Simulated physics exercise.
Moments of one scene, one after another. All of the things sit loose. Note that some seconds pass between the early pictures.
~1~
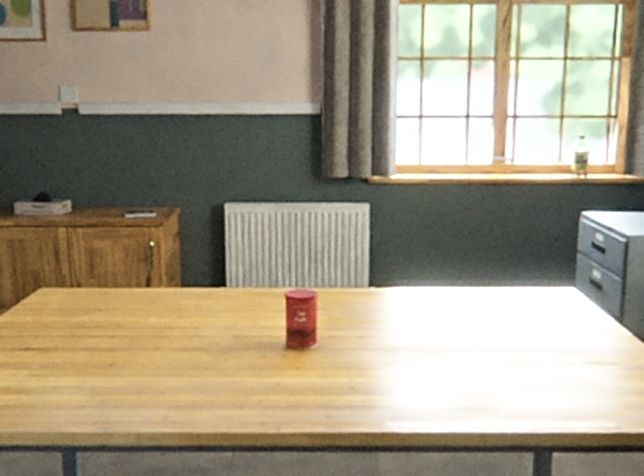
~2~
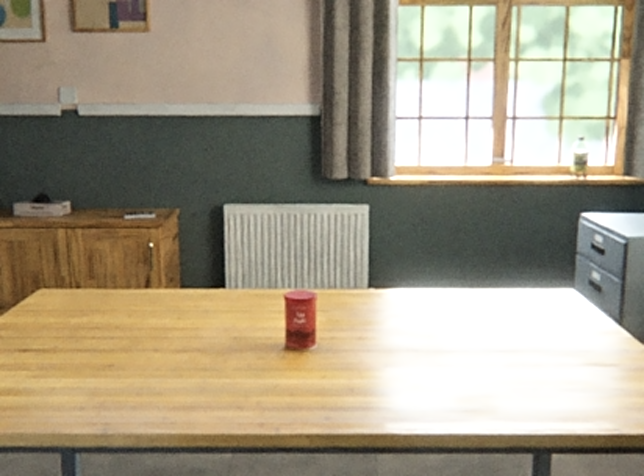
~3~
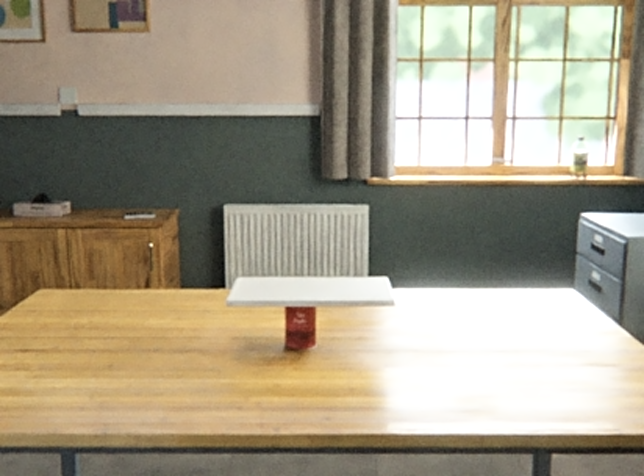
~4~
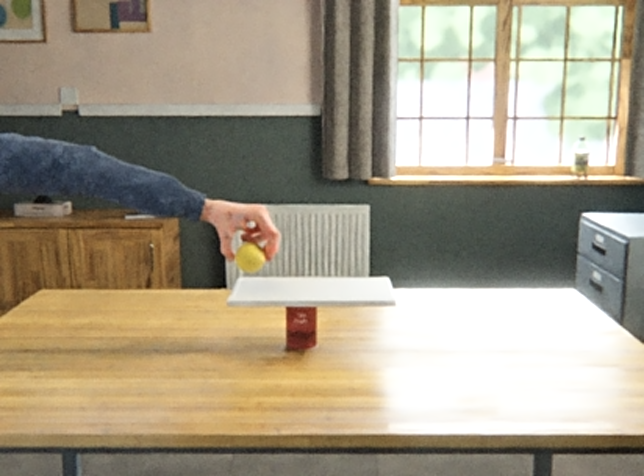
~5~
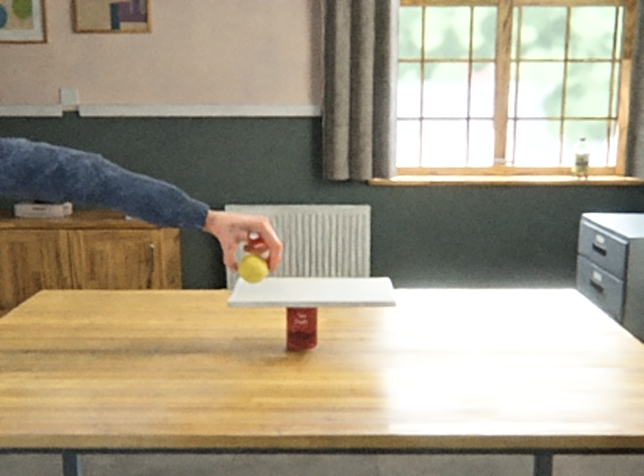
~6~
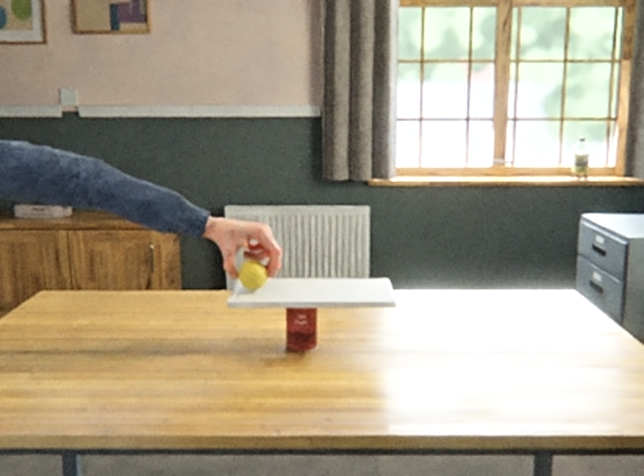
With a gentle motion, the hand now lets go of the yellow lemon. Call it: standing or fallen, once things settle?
Standing.
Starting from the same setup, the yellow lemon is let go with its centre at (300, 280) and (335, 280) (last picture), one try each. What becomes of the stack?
First release - upright; second release - toppled.
Then, 0.60 s on from there, no change.
Then, 1.40 s on from there, things are still on the move.
Then, 2.10 s on from there, as before.
In the end, all 3 unmoved. At the end, from the last picture's camera, yellow lemon near (252, 275). The stack holds.
